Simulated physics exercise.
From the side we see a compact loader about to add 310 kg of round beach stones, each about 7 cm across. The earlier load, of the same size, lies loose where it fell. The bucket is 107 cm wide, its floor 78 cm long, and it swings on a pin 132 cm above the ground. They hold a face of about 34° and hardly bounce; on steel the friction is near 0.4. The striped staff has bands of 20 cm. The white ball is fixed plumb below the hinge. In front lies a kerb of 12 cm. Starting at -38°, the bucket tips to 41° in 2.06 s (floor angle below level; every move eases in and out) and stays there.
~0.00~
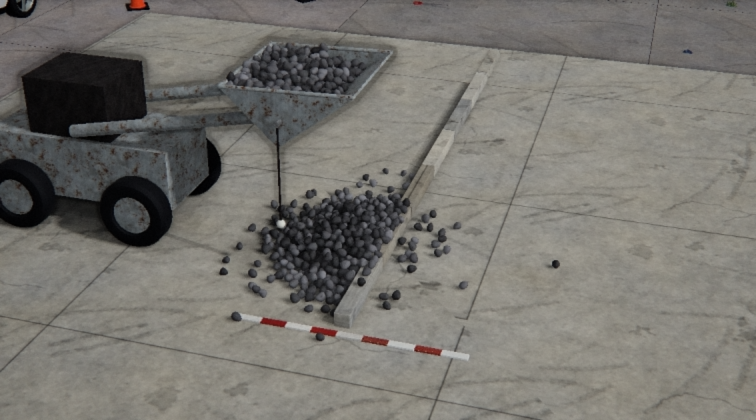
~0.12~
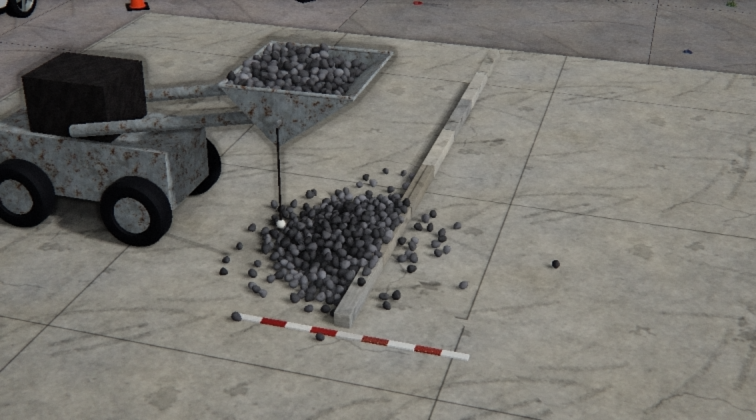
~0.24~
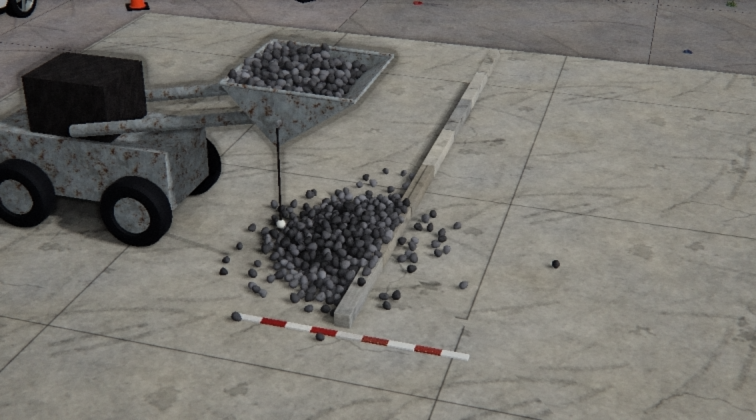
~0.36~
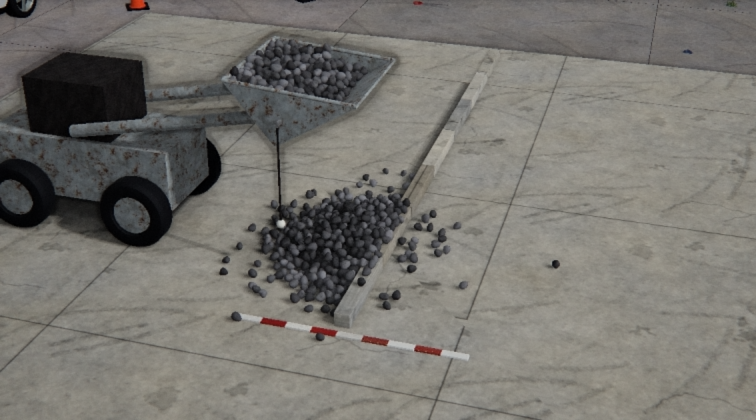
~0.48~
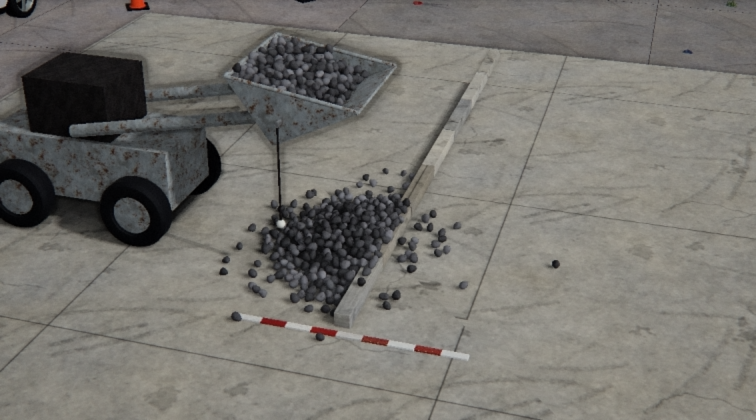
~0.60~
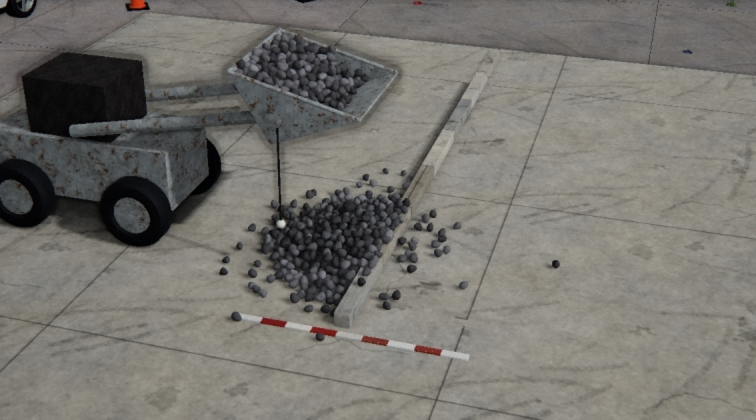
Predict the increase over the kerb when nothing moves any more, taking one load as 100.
About 90 per cent.
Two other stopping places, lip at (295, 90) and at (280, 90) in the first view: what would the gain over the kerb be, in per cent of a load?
Near 20 per cent from the first place, 5 from the second.
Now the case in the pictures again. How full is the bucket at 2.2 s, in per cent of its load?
About 5 per cent.
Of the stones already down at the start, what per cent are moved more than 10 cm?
Roughly 5 per cent of them.
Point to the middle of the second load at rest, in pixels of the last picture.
Near (434, 254).
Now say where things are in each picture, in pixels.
Lip at (353, 98), floor tilted -38°, highest stones at (299, 58). The earlier load is highest near (355, 225), 22 cm above ground level, 96 % on this side of the kerb, 4 % over the kerb, in the first frame.
The bucket is at -37°, its lip at (354, 99); the top of the load is at (296, 58); the stones move at 0.0 m/s on average, in the second frame.
The bucket is at -35°, its lip at (355, 102); the top of the load is at (285, 59); the stones move at 0.1 m/s on average, in the third frame.
Lip at (357, 107), floor tilted -32°, highest stones at (275, 53); the stones move at 0.1 m/s on average, in the fourth frame.
Lip at (358, 113), floor tilted -27°, highest stones at (276, 51); the stones move at 0.2 m/s on average, in the fifth frame.
The bucket is at -22°, its lip at (360, 121); the top of the load is at (277, 45); the stones move at 0.2 m/s on average, in the sixth frame.
After 1.5 s the floor is at 28°; in per cent of one load, 82 in the bucket, 114 on this side of the kerb, 5 over the kerb; the foremost stones are at (460, 249).
After 2.2 s the floor is at 41°; in per cent of one load, 6 in the bucket, 125 on this side of the kerb, 69 over the kerb; the foremost stones are at (515, 267).
After 2.5 s the floor is at 41°; in per cent of one load, 0 in the bucket, 108 on this side of the kerb, 92 over the kerb; the foremost stones are at (563, 271).
After 5.0 s the floor is at 41°; in per cent of one load, 0 in the bucket, 106 on this side of the kerb, 94 over the kerb; the foremost stones are at (605, 275). Net gain over the kerb, 90.
